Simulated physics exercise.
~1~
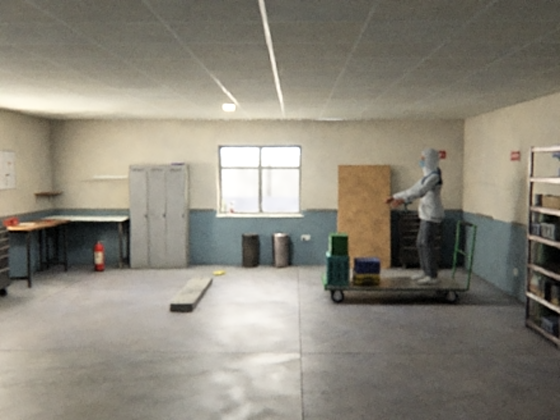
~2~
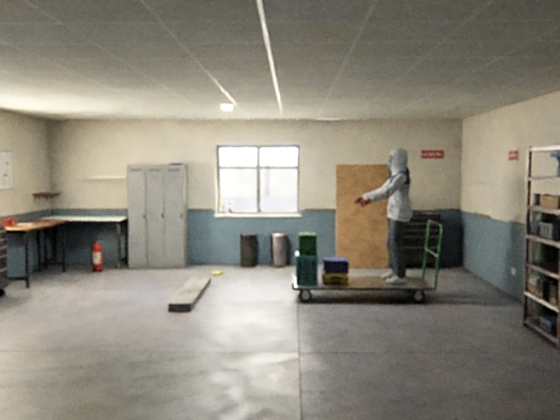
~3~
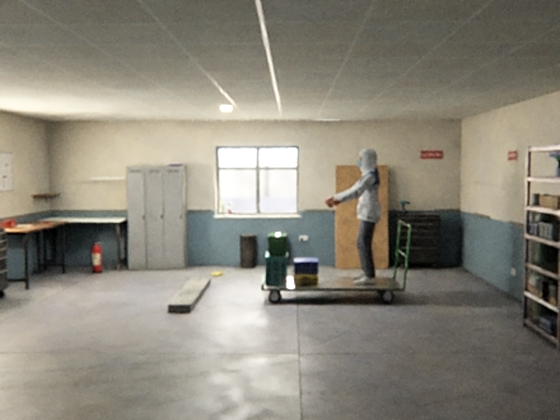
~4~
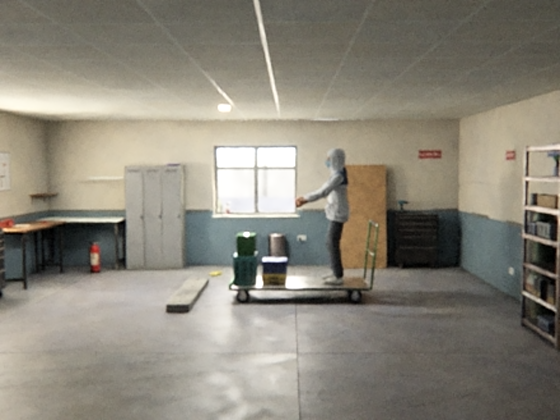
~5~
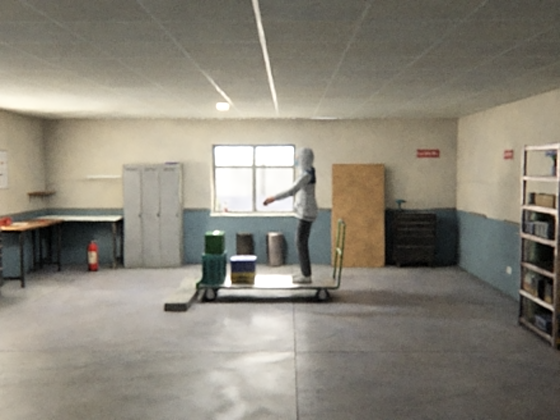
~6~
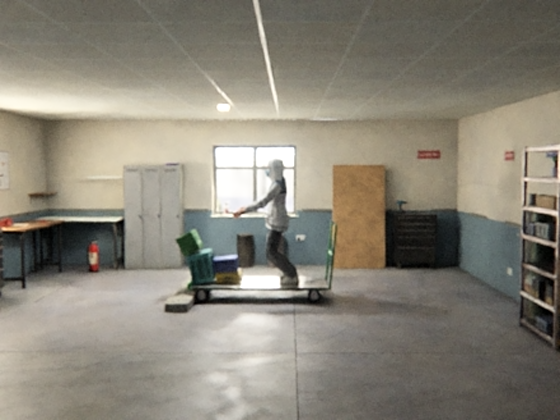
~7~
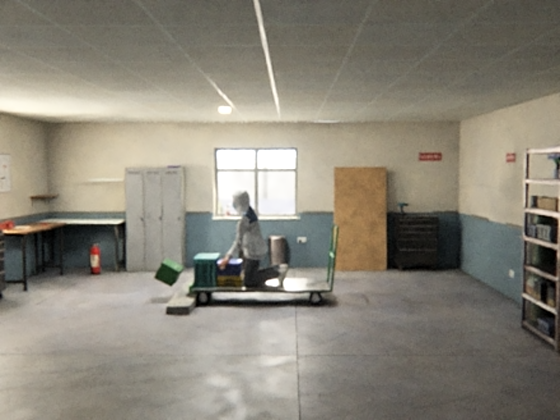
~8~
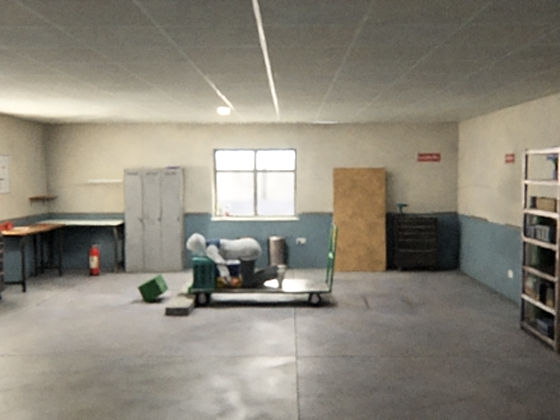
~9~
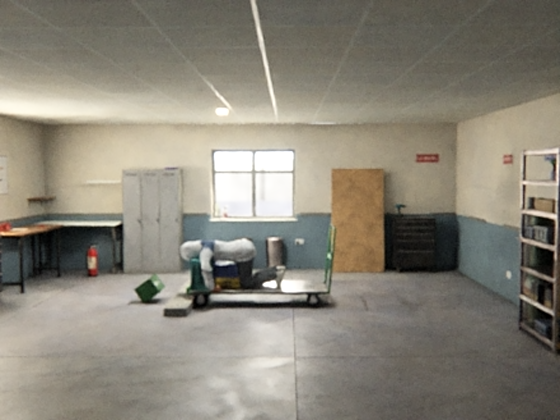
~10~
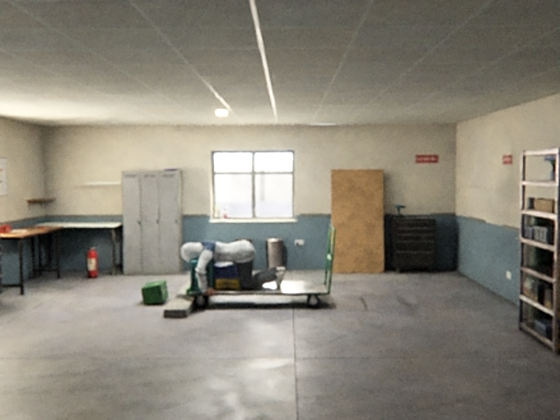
Flat cart rolling left into a low step and stopping, a green crate tumbling off ahead as the standing rider collapses forward onto the remaining load.
